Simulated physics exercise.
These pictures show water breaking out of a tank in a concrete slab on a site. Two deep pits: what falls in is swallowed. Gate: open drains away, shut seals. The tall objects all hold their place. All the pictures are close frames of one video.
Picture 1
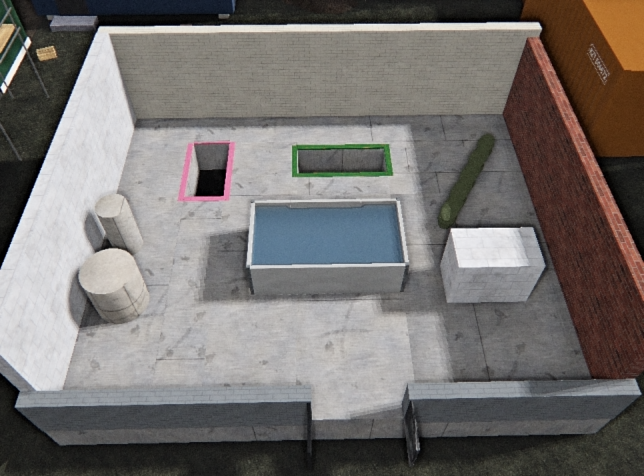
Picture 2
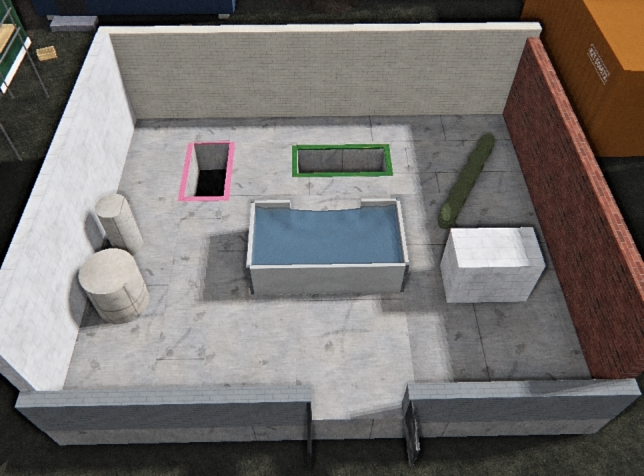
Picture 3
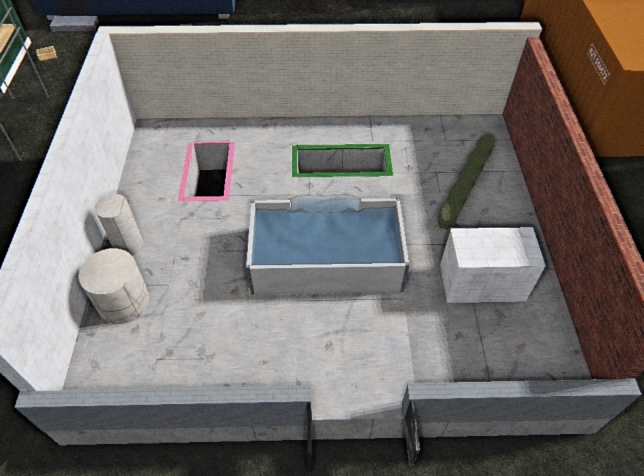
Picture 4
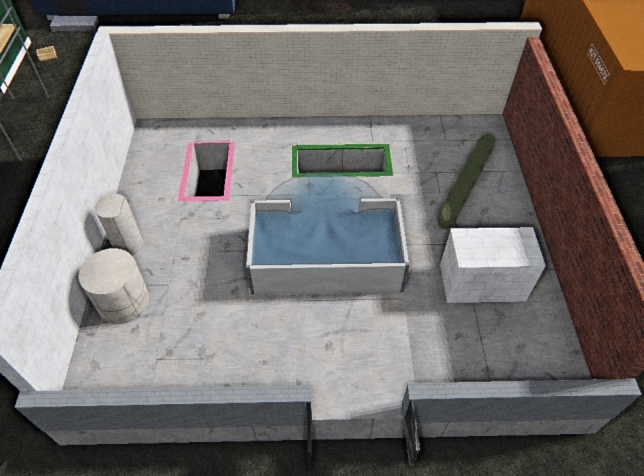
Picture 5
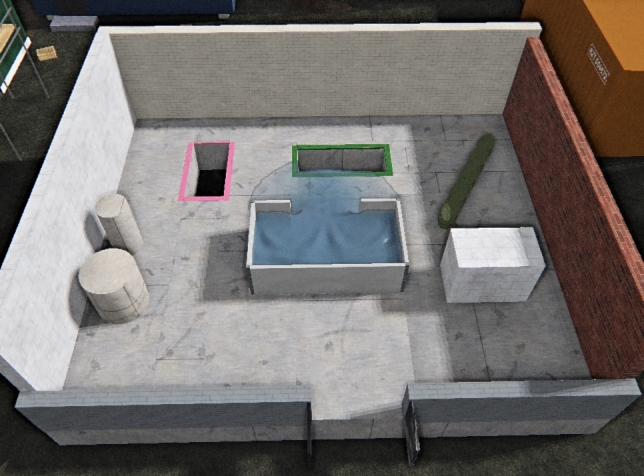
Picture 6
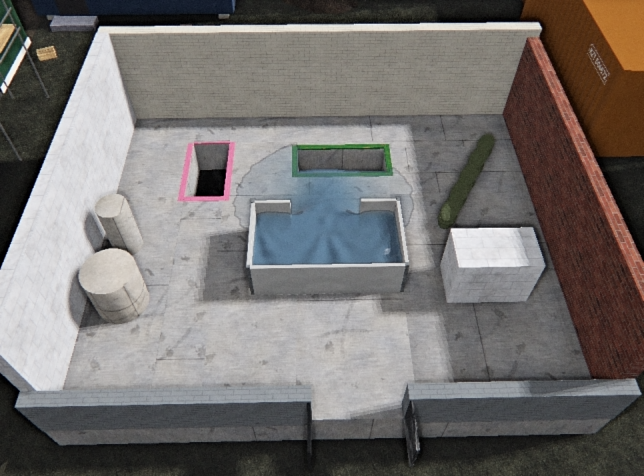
In a walled concrete yard, water breaks through a tank's far side and spreads across the floor.
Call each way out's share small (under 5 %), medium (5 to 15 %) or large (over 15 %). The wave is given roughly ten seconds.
Small, medium or large: The gate gets a small share; the pink pit gets a medium share; the green pit gets a large share.
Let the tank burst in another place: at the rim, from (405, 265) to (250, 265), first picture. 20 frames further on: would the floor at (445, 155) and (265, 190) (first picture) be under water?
Waterless, waterless.
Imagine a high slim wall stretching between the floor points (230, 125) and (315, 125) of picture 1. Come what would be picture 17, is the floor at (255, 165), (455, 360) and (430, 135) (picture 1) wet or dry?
Taking the three spots in the order asked, they are waterlogged, bone-dry and waterlogged.
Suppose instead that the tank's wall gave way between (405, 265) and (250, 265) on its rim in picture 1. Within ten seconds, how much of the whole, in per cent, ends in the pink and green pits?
Pink 4 %, green 0 %.
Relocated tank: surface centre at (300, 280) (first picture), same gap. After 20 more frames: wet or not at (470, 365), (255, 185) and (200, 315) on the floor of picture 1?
One after the other: Clear, flooded, clear.
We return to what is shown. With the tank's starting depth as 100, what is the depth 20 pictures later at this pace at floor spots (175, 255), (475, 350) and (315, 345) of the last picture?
Respectively 0, 0 and 0 per cent.
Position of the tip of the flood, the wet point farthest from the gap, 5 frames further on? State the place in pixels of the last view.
The farthest point of the front sits at (239, 122).
A moment on, water covers 15 % of the floor; the gate 0 %, the pink pit 0 %, the green pit 17 %.
Next, water covers 20 % of the floor; the gate 0 %, the pink pit 2 %, the green pit 29 %.
Then, water covers 25 % of the floor; the gate 0 %, the pink pit 4 %, the green pit 41 %.
Later, water covers 35 % of the floor; the gate 0 %, the pink pit 6 %, the green pit 53 %.
In the end, water covers 40 % of the floor; the gate 0 %, the pink pit 8 %, the green pit 61 %.
